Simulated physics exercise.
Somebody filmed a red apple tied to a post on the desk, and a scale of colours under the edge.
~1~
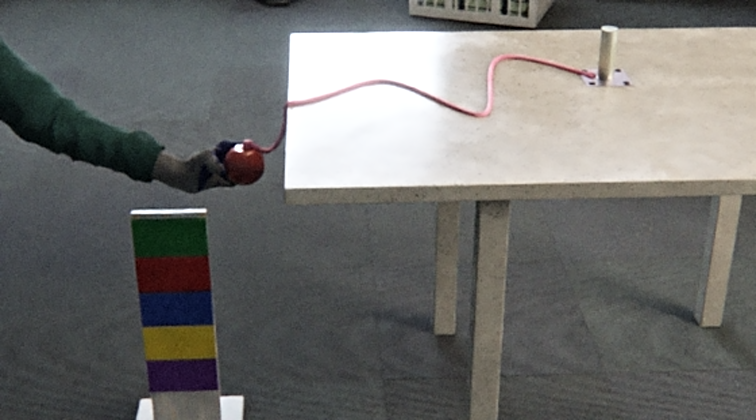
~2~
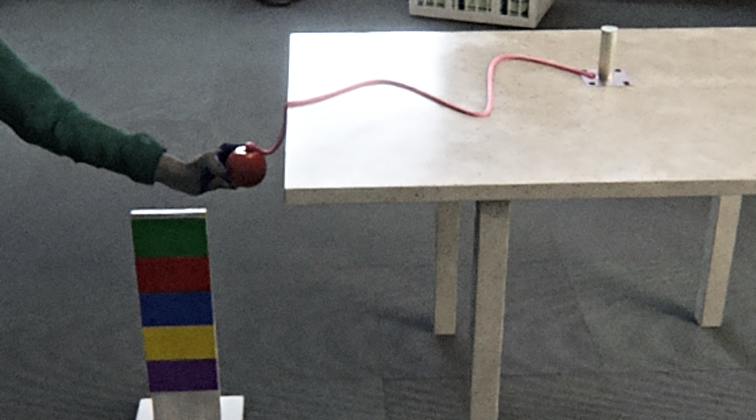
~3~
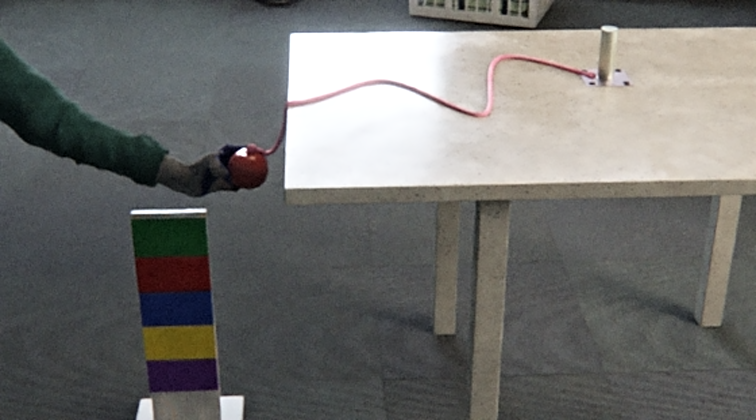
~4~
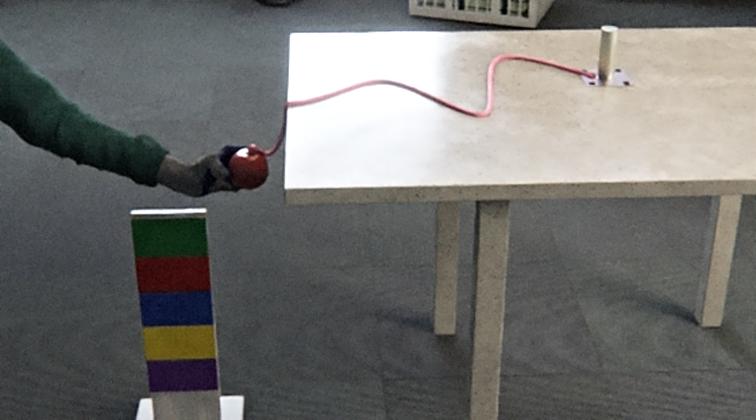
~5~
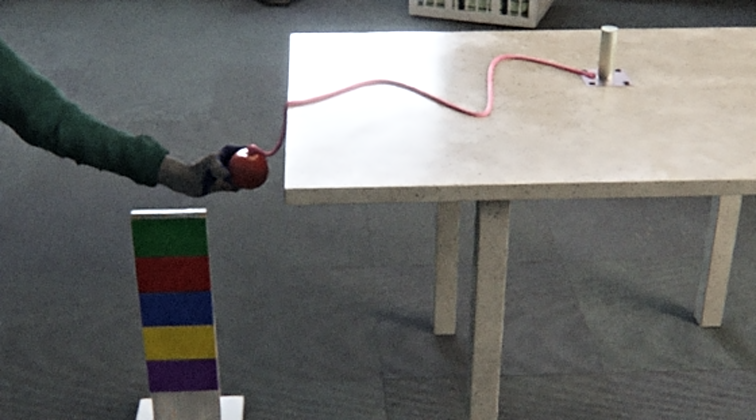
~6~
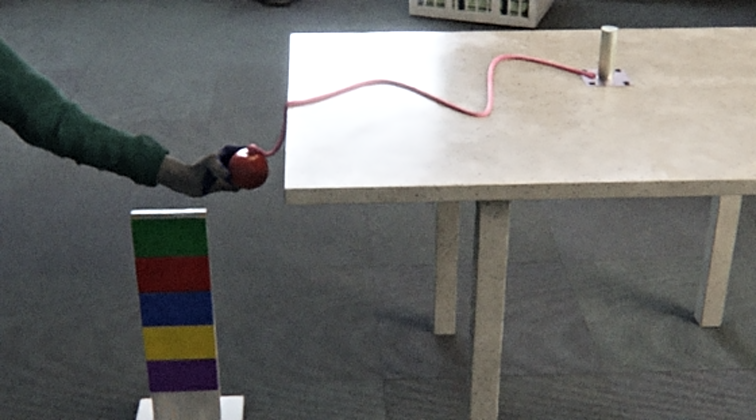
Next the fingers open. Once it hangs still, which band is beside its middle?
Its centre hangs level with the purple band.
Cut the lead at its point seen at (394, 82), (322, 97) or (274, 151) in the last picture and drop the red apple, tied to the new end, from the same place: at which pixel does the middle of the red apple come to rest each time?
The places are (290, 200), (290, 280) and (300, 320).
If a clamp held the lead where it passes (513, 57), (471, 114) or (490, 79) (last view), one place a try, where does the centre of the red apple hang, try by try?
Near (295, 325), (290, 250) and (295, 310).
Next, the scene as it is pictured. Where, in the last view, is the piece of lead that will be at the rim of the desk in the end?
At (447, 104), roughly.
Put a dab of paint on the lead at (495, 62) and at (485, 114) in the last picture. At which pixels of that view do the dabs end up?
About (475, 85), and the other about (331, 94).
A little later, apple near (286, 350); level with purple.
Next, apple near (307, 347); level with purple.
When it is over, apple near (299, 355); level with purple. Its middle rests at the purple band.
